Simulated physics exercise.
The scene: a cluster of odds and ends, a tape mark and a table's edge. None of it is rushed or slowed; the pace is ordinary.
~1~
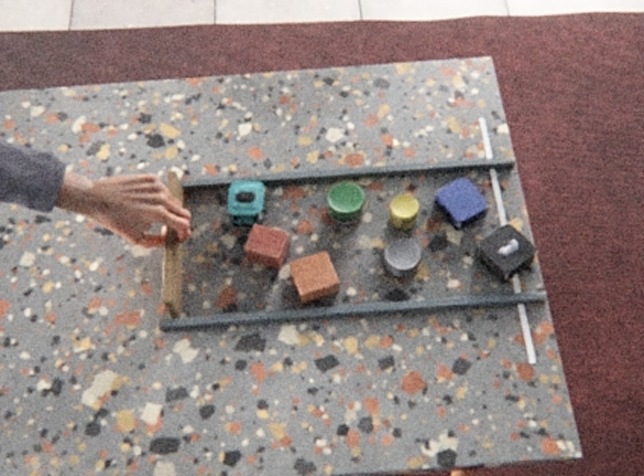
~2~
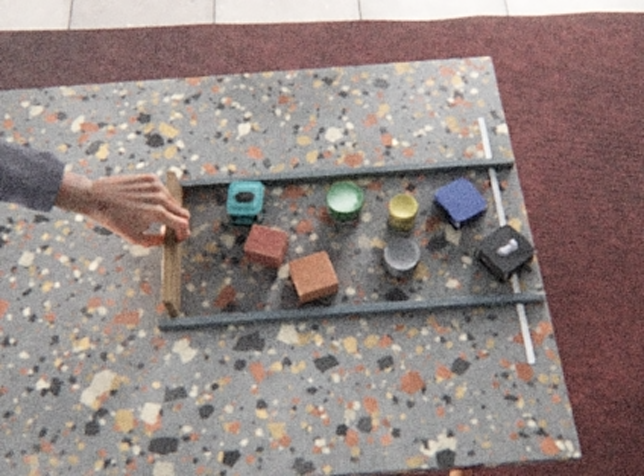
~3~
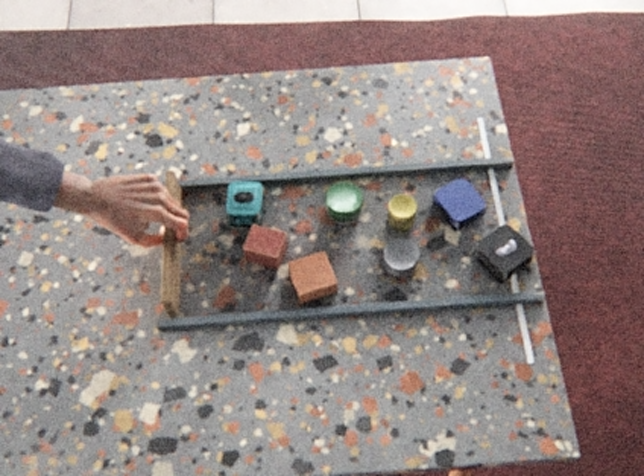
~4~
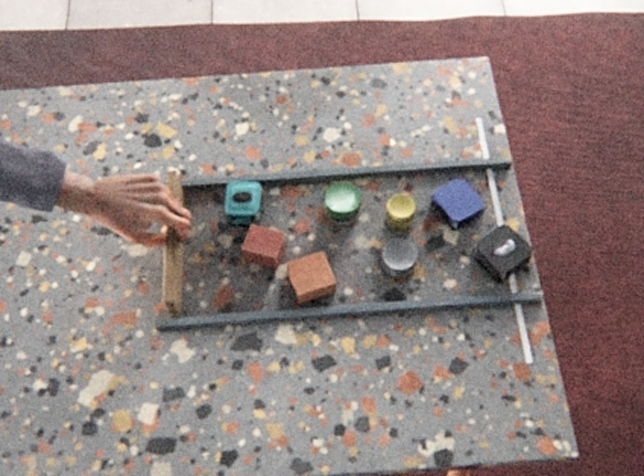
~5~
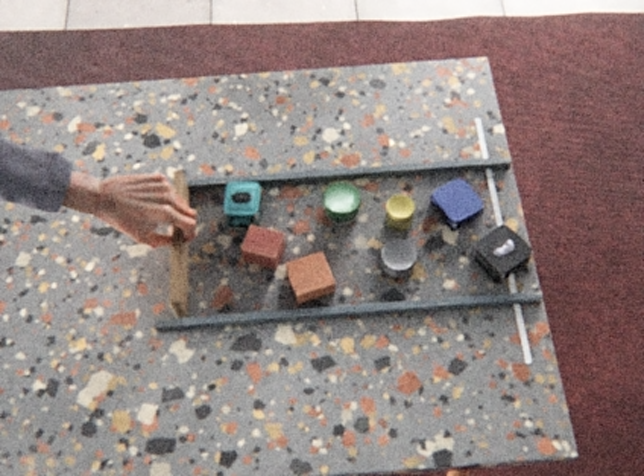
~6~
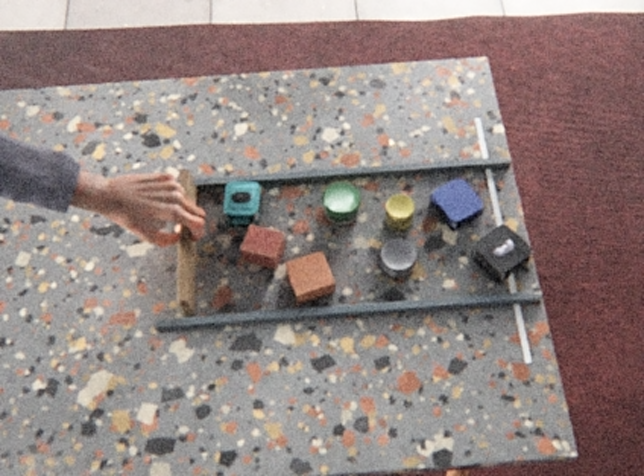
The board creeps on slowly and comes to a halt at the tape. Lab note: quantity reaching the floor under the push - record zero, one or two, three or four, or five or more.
Recorded: Five or more.
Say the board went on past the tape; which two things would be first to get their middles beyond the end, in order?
The black case gets there first, followed by the blue case.
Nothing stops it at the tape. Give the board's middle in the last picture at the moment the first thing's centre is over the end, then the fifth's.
At (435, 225) for the first, at (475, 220) for the fifth.
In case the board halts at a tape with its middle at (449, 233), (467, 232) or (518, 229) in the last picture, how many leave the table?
In order: 2, 2 and 8.
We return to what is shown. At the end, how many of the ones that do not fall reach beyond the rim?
My count gives 3.
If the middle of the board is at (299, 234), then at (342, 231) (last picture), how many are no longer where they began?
At the first place 4, at the second 6.
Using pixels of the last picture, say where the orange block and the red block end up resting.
Orange block at about (531, 266), red block at about (522, 222).
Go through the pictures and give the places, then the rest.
In the first picture, black case (505, 253); blue case (461, 204); yellow tub (404, 213); board (174, 243); tape (505, 230).
In the second picture, blue case (460, 204); orange block (314, 277).
In the third picture, yellow tub (402, 213); turquoise case (246, 204).
In the fourth picture, black case (502, 253); green tin (343, 203).
In the fifth picture, blue case (457, 205); board (180, 243).
In the sixth picture, black case (501, 253); blue case (457, 204); yellow tub (400, 213); board (187, 242); tape (501, 230).
A little later, none off yet; black case at rest near (501, 253); blue case at rest near (457, 204); yellow tub at rest near (400, 213).
Next, none off yet; black case moving near (512, 253); blue case shifted about its own width near (488, 206); yellow tub shifted well along near (453, 221).
When it is over, the number that fall off is five or more; down, green tin, grey tub, yellow tub, blue case and black case.
